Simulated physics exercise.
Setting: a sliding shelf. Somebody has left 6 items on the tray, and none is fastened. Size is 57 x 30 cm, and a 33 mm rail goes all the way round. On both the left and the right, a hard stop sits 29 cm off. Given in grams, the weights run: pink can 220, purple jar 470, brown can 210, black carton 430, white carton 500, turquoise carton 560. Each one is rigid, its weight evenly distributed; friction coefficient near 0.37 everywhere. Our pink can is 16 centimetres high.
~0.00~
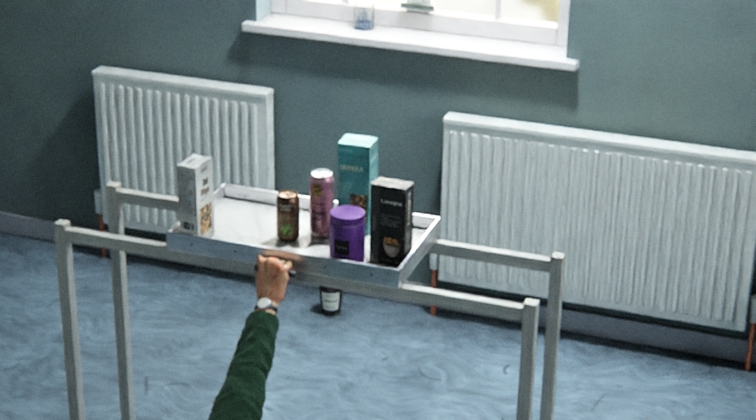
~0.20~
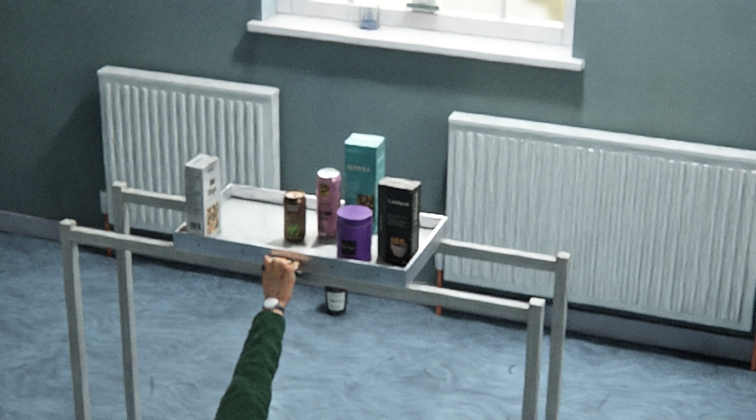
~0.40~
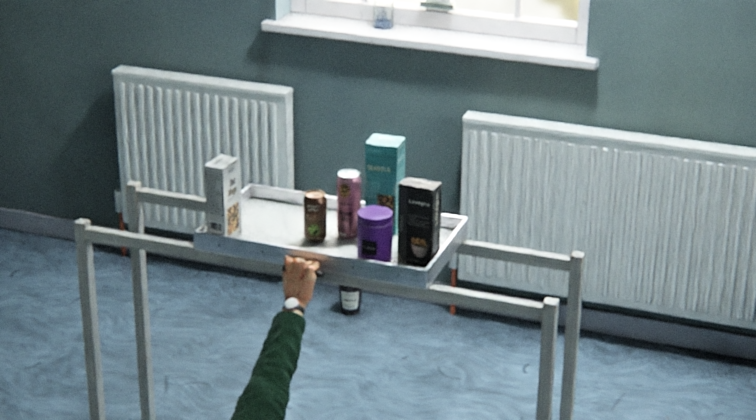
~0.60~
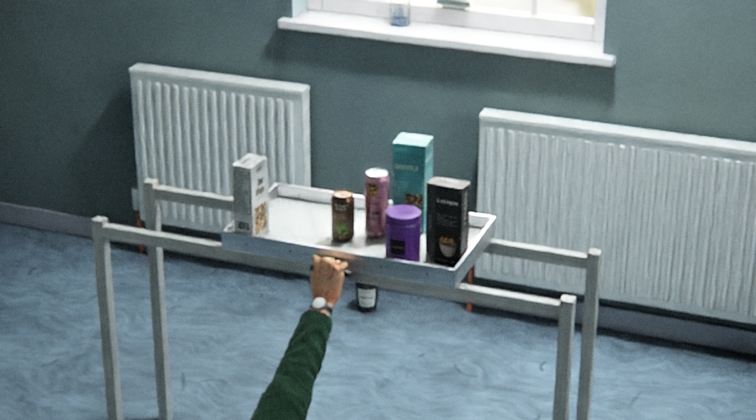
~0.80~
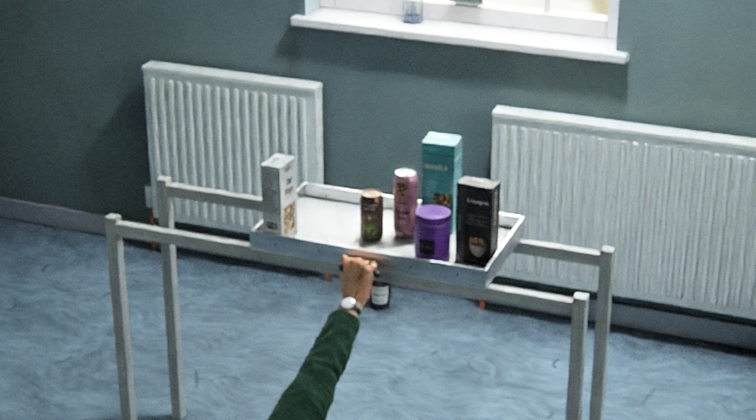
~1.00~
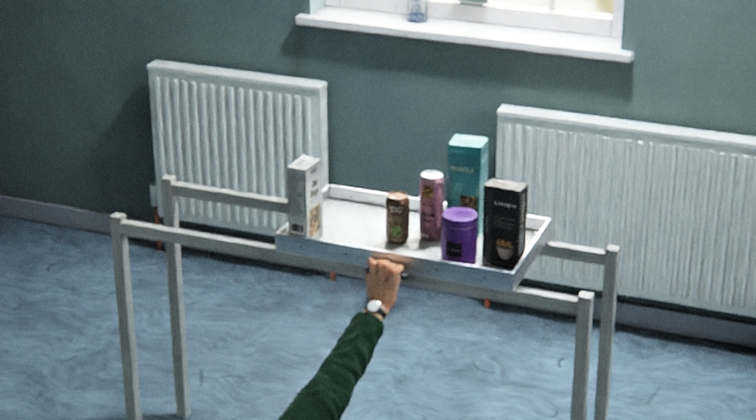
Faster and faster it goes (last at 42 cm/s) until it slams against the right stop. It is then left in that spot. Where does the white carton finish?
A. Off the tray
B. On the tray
B, on the tray.
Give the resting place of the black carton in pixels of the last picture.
At about (568, 234).
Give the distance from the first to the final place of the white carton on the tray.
The shift is close to 17 cm.
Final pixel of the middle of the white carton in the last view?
It comes to rest near (424, 247).
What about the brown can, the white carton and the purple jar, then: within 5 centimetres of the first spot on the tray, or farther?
Brown can: Remains in place; white carton: Is displaced; purple jar: Remains in place.
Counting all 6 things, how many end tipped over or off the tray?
All told, 1.
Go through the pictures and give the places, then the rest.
Tray midway; white carton (196, 200); pink can (322, 205), in the first frame.
Tray midway; brown can (295, 216); black carton (399, 222), in the second frame.
Tray 2 cm right; turquoise carton (385, 185); pink can (349, 205), in the third frame.
Tray 5 cm right; purple jar (403, 235); brown can (343, 216), in the fourth frame.
Tray 9 cm right; black carton (478, 222); turquoise carton (442, 184), in the fifth frame.
Tray 14 cm right; white carton (305, 202); pink can (431, 206), in the sixth frame.
Around 1.50 s, tray 29 cm right; white carton at 7° to upright near (371, 211); pink can shifted 2 cm; turquoise carton shifted 2 cm.
Around 1.90 s, tray 29 cm right; white carton at 33° to upright near (389, 217); brown can shifted 2 cm; turquoise carton shifted 2 cm.
Around 2.10 s, tray 29 cm right; white carton on its side near (423, 247); brown can shifted 2 cm; turquoise carton shifted 2 cm.
Finally (2.5 s), on their side or leaning hard on the tray, white carton; the other 5 still in place (within 5 cm). In the last view, white carton near (424, 247).
